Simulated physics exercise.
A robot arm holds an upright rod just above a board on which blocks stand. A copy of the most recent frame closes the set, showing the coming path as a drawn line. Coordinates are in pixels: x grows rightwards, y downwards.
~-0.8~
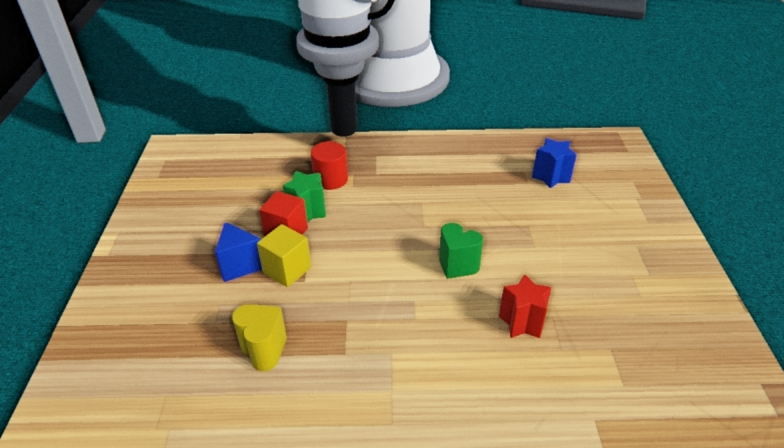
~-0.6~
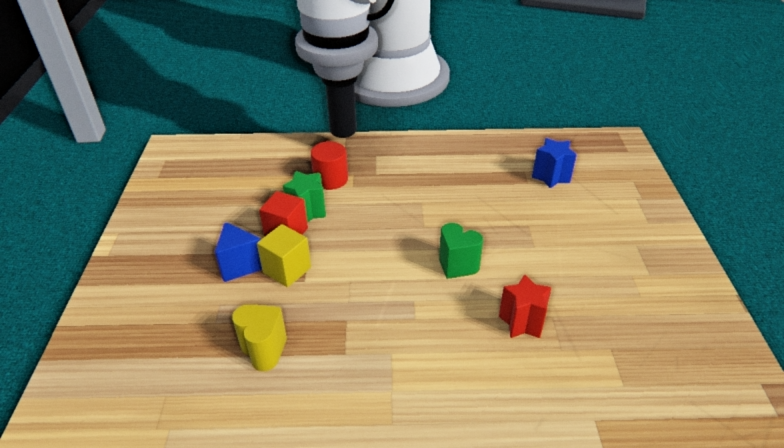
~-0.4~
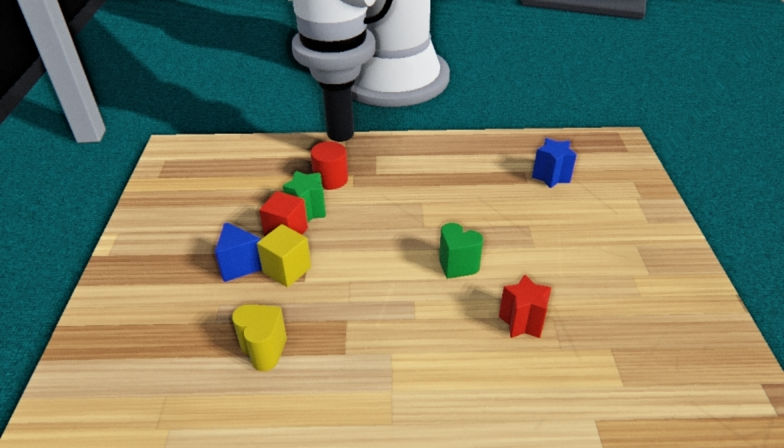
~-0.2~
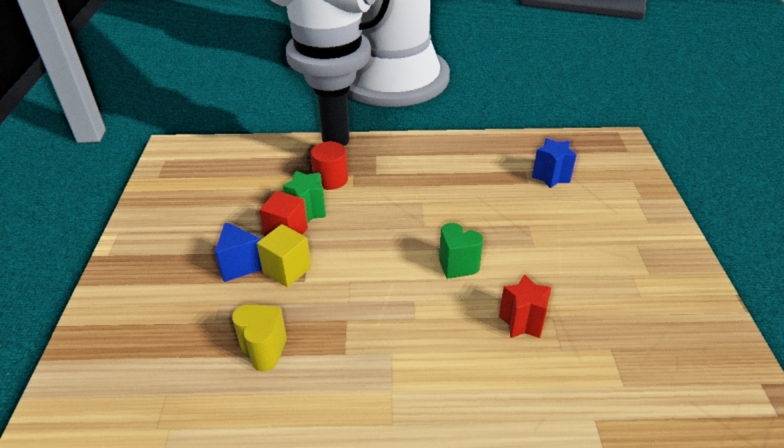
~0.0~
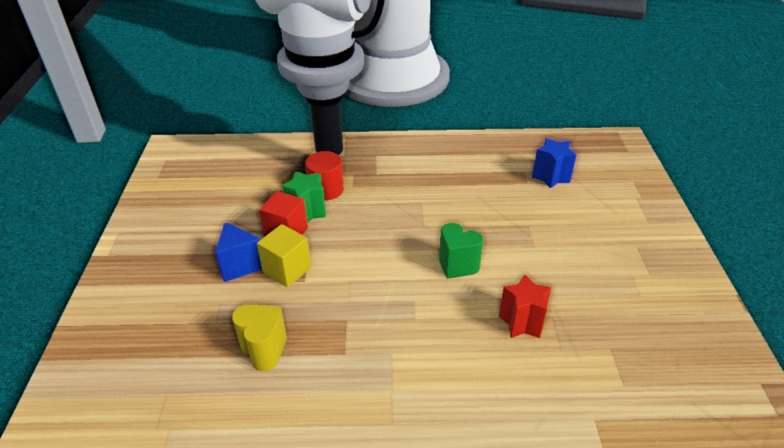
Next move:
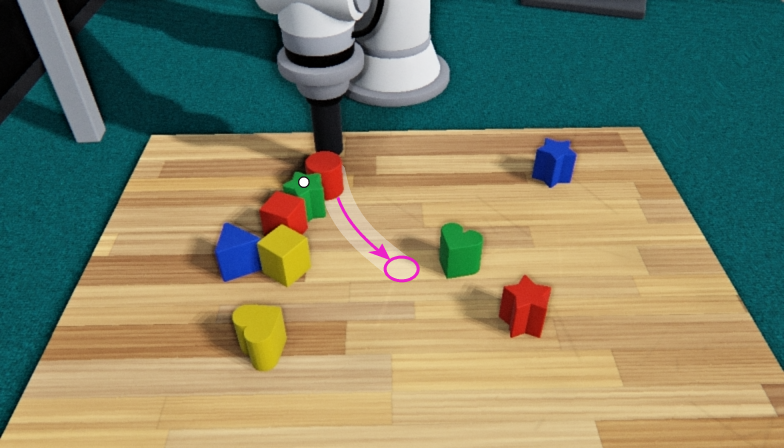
At first, a robot arm holds a dark upright rod at the far edge of a wooden board, just behind a red cylinder among scattered coloured blocks. The rod shifts slightly left and toward the viewer, then nudges the cylinder a little closer to the green star, while the other blocks stay still.
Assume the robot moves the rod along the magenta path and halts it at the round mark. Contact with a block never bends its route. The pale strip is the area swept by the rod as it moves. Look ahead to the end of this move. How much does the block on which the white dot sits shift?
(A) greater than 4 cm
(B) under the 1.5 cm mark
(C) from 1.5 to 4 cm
That would be A.
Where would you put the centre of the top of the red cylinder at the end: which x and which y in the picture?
It sits at (341, 231).
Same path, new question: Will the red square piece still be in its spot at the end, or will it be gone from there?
It is carried off its spot.
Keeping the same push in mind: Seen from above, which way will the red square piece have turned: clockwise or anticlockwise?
Clockwise.
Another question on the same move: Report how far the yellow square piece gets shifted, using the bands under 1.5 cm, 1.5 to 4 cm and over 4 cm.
It will fall in the lowest band, under 1.5 cm.
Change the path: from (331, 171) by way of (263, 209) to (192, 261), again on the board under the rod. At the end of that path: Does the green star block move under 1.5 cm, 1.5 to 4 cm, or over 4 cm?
Its displacement is between 1.5 and 4 cm.
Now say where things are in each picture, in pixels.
The first frame shows rod's lower end (344, 131); red square piece (282, 204); yellow square piece (282, 240); green star block (304, 182); red cylinder (328, 151).
The second frame shows rod (343, 132); blocks still.
The third frame shows rod (341, 136); blocks still.
The fourth frame shows rod (336, 142); blocks still.
The fifth frame shows rod (329, 151); red square piece (282, 204); yellow square piece (282, 240); green star block (304, 182); red cylinder (323, 161).
Drawn move, from (331, 171) via (340, 203) and (363, 236), ending at (402, 269); the dot is on the green star block.
On the path given first. One third of the way, rod (338, 184); red square piece (262, 217), turned 45° clockwise; green star block (301, 209), turned 45° clockwise; red cylinder (332, 196).
Two thirds of the way, rod (362, 217); red square piece (259, 218), turned 50° clockwise; yellow square piece (276, 243); green star block (301, 219), turned 90° clockwise; red cylinder (339, 227).
At the end, rod (402, 249); red square piece (259, 218), turned 50° clockwise; yellow square piece (276, 243); green star block (301, 219), turned 90° clockwise; red cylinder (341, 231).
